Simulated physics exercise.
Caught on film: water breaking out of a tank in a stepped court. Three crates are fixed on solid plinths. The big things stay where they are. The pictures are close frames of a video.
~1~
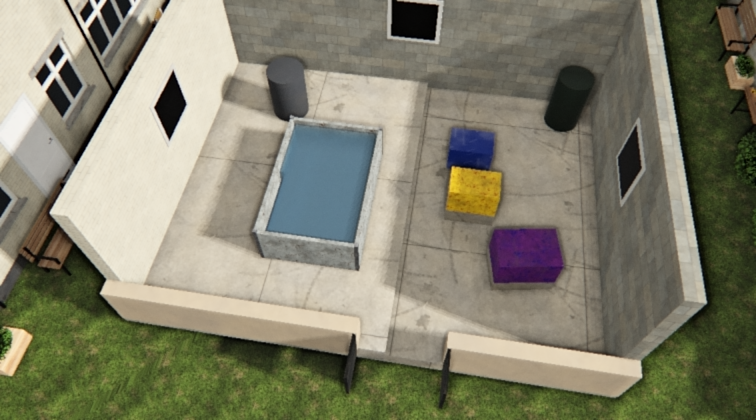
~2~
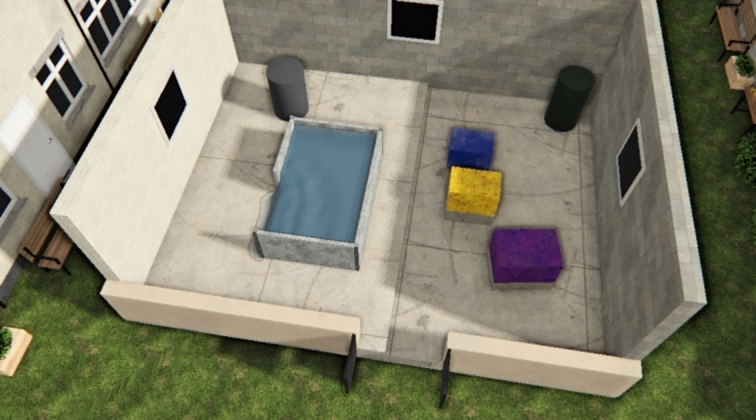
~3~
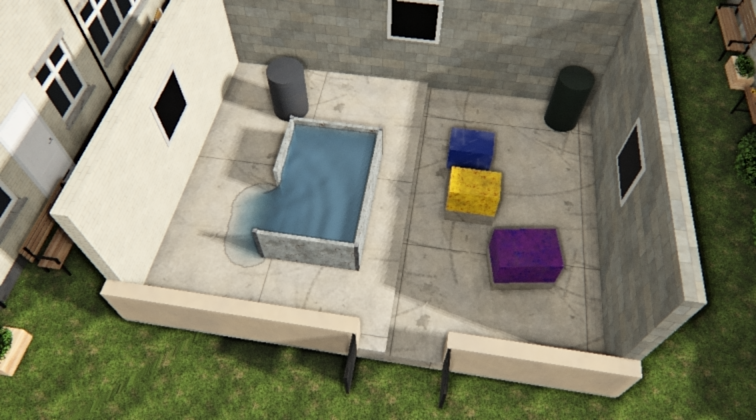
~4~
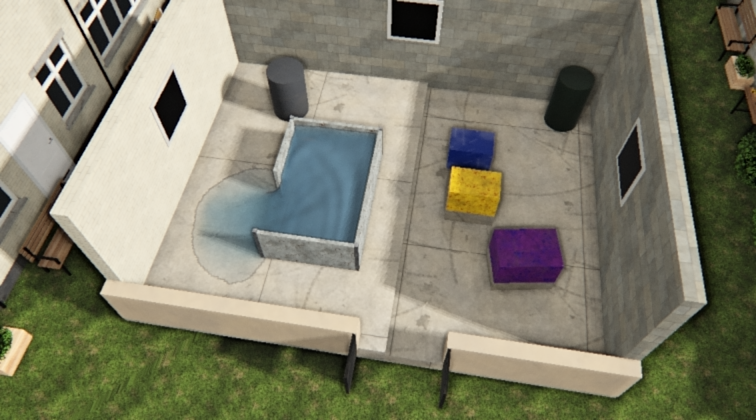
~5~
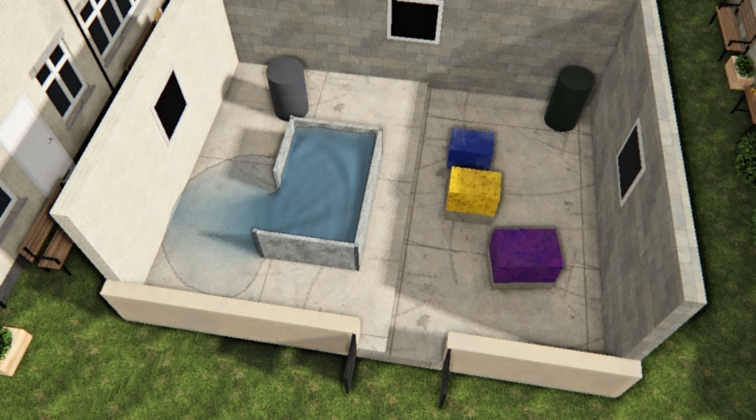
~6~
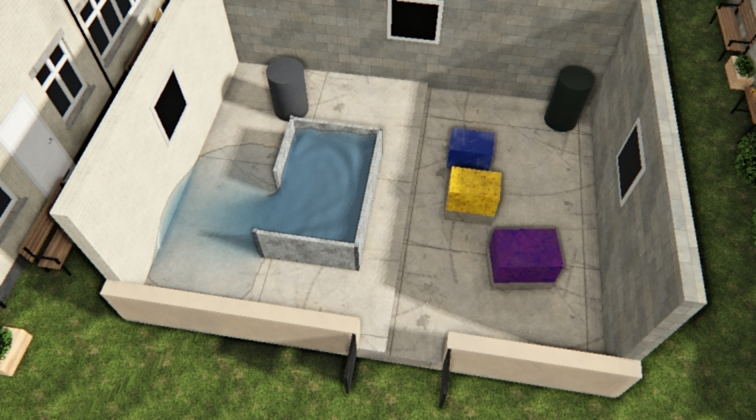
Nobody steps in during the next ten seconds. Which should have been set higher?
One by one: The yellow crate keeps dry; the purple crate keeps dry; the blue crate is soaked.
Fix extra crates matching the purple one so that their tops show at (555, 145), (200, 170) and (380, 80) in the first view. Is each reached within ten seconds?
As listed: Stays dry, gets wet, is spared.
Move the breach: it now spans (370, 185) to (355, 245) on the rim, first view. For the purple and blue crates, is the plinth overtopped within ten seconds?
My reading: The purple crate ends up wet, the blue crate gets wet.
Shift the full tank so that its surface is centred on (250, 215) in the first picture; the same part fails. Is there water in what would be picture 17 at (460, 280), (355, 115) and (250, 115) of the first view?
As listed: No water, free of water, flooded.
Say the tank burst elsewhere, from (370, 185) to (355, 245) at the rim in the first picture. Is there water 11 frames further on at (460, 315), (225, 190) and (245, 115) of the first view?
In turn: Wet, free of water, free of water.
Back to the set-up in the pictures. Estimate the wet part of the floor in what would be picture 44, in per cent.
Near 85 in a hundred.
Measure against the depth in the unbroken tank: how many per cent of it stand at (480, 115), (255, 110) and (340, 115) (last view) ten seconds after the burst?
About 14, 14 and 8 per cent.
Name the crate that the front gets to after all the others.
Last comes the crate marked blue.
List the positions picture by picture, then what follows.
Still water in the water tank at (322, 180), in the first frame.
The front is at a hidden place, out from the gap at (273, 218), in the second frame.
Water pours out at (273, 219) and has run to (243, 196), in the third frame.
The front is at (202, 205), out from the gap at (273, 219), in the fourth frame.
Water pours out at (273, 219) and has run to (187, 186), in the fifth frame.
The front is at (197, 160), out from the gap at (273, 219), in the sixth frame.
A moment on, water covers 15 % of the floor; the yellow crate not reached, the purple crate not reached, the blue crate not reached.
Next, water covers 25 % of the floor; the yellow crate not reached, the purple crate not reached, the blue crate not reached.
Then, water covers 50 % of the floor; the yellow crate not reached, the purple crate water round its plinth, the blue crate not reached.
Later, water covers 85 % of the floor; the yellow crate water round its plinth, the purple crate water round its plinth, the blue crate water round its plinth.
In the end, water covers 100 % of the floor; the yellow crate stayed above the water, the purple crate stayed above the water, the blue crate was topped.
